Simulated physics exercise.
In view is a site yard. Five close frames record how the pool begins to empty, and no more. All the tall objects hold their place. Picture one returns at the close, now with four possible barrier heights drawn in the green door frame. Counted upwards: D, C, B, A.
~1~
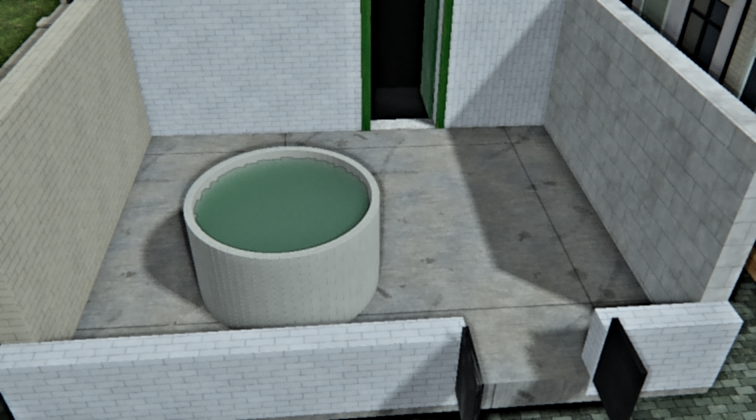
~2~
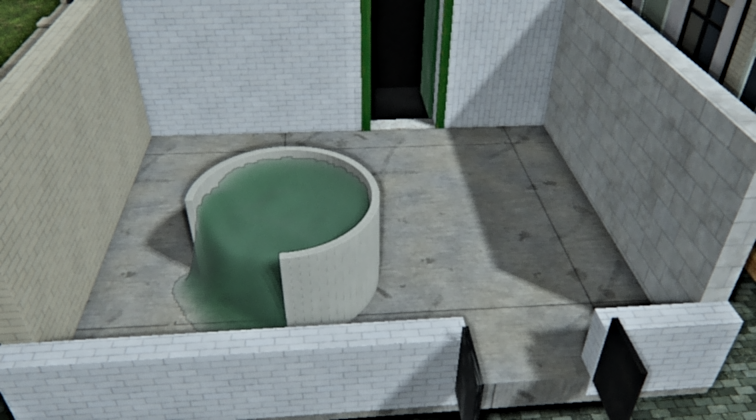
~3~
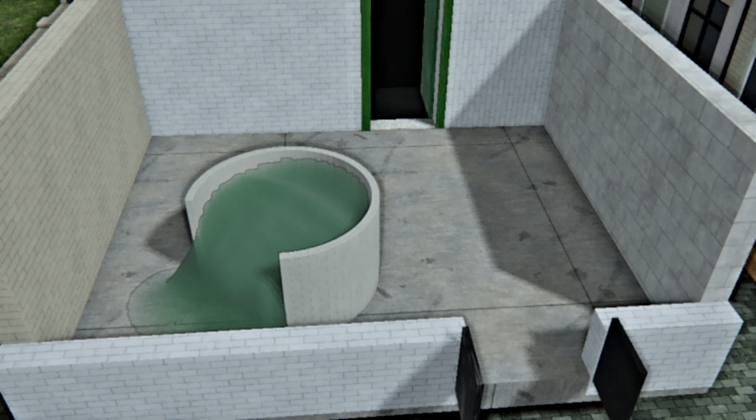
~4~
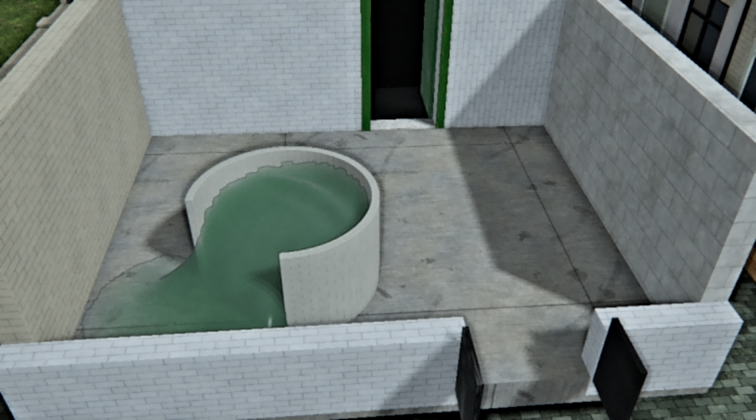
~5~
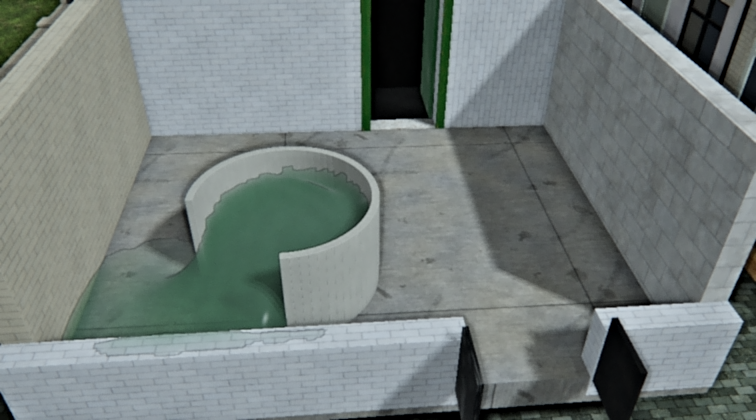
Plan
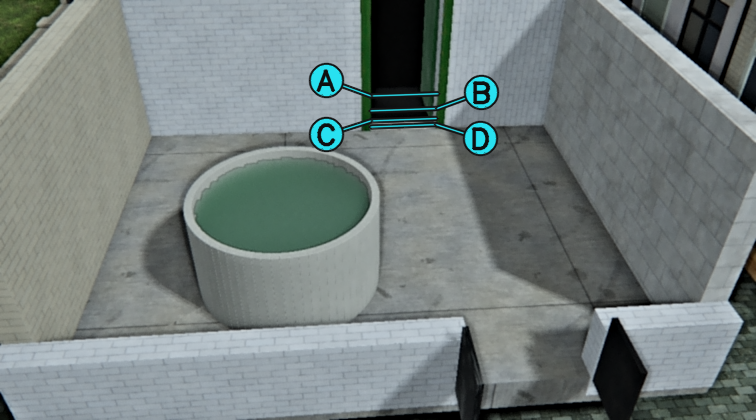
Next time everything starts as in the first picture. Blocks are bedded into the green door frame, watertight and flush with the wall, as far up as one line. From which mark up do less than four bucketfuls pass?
Choose D.
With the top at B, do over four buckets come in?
No.
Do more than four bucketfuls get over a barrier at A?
No, not at all.
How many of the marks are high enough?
All of them.
On the marked copy, A at (404, 94); B at (404, 109); C at (403, 119); D at (403, 125); from the bottom up D, C, B, A.
With A, nothing gets over.
With B, nothing gets over.
With C, nothing gets over.
With D, a splash gets over, under a bucket.
